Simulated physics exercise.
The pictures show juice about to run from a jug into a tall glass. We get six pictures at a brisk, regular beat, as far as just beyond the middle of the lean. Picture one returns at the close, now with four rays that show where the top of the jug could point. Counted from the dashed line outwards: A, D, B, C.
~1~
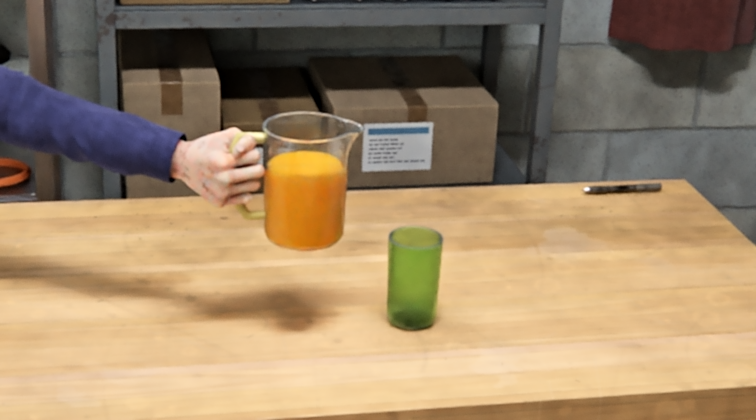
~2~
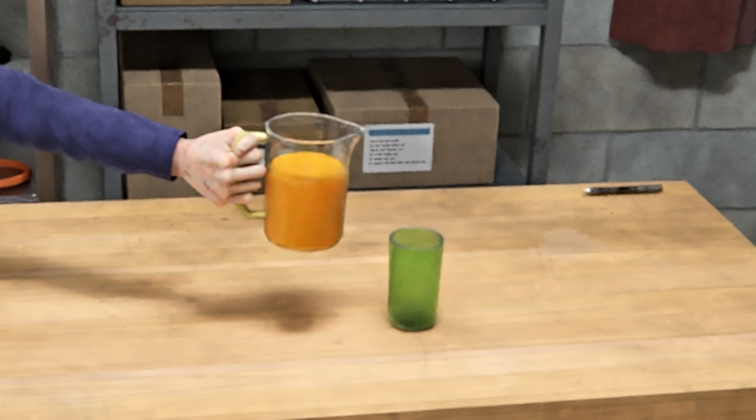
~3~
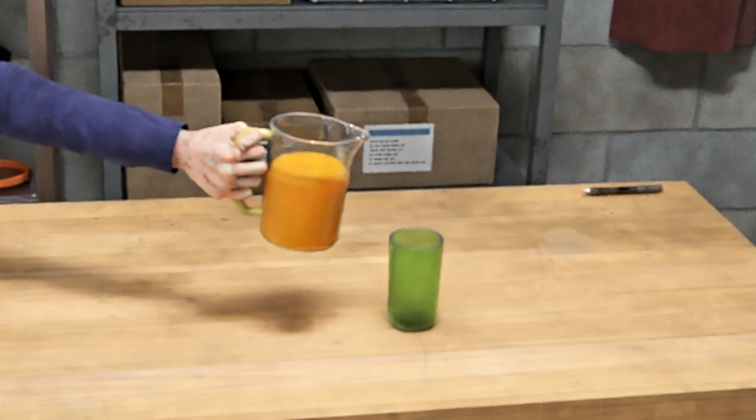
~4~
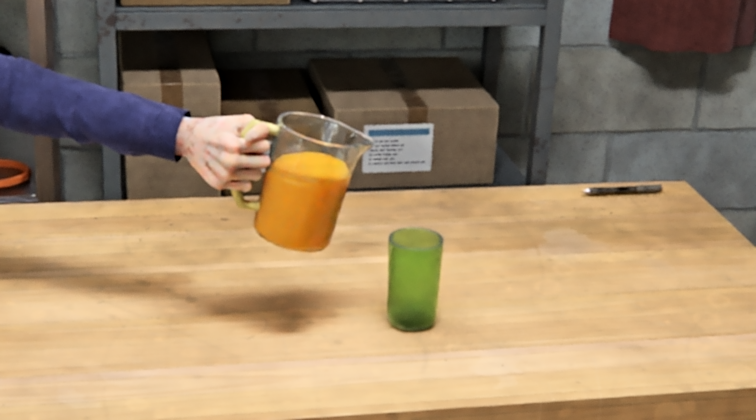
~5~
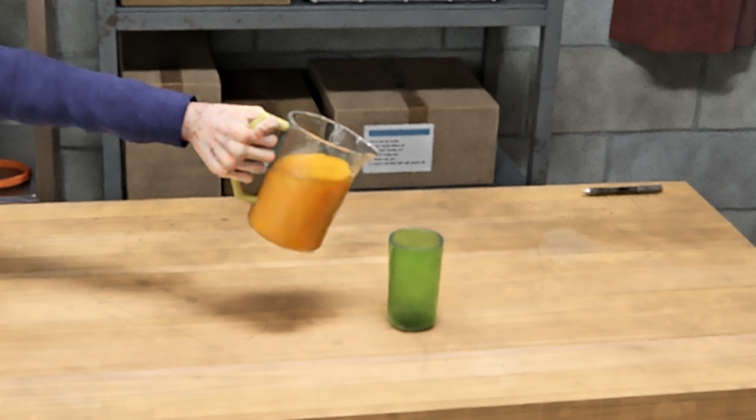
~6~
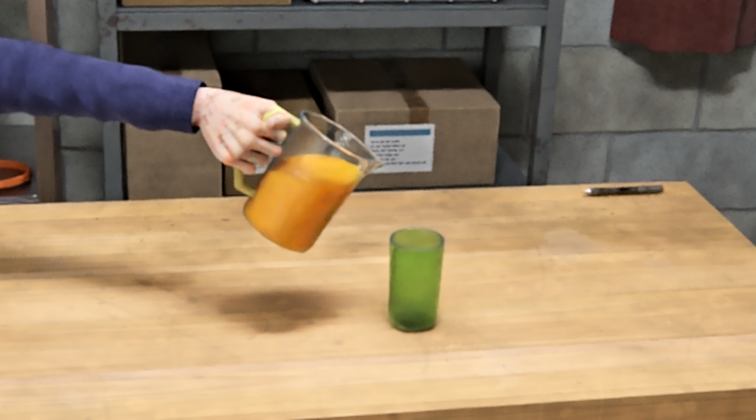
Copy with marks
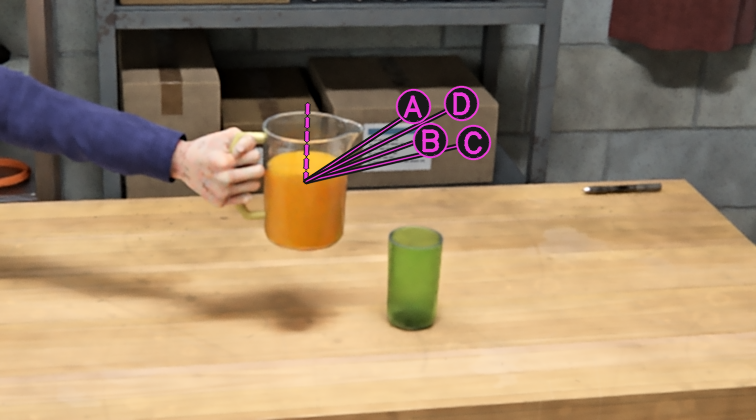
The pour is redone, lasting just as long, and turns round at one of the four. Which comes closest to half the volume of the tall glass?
D.
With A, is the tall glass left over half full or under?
Under.
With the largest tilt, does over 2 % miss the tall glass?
Yes, it does.
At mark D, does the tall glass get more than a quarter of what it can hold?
Yes, it does.
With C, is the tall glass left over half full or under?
Over.
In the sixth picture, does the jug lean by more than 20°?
Yes, it does.
On the marked copy, A at (401, 118); B at (412, 142); C at (457, 146); D at (446, 111).
If A is chosen, the tall glass ends with about 26 % of what it can hold.
If B is chosen, the tall glass ends with about 75 % of what it can hold.
If C is chosen, the tall glass ends with about 83 % of what it can hold; 11 % of the juice is spilt.
If D is chosen, the tall glass ends with about 48 % of what it can hold.
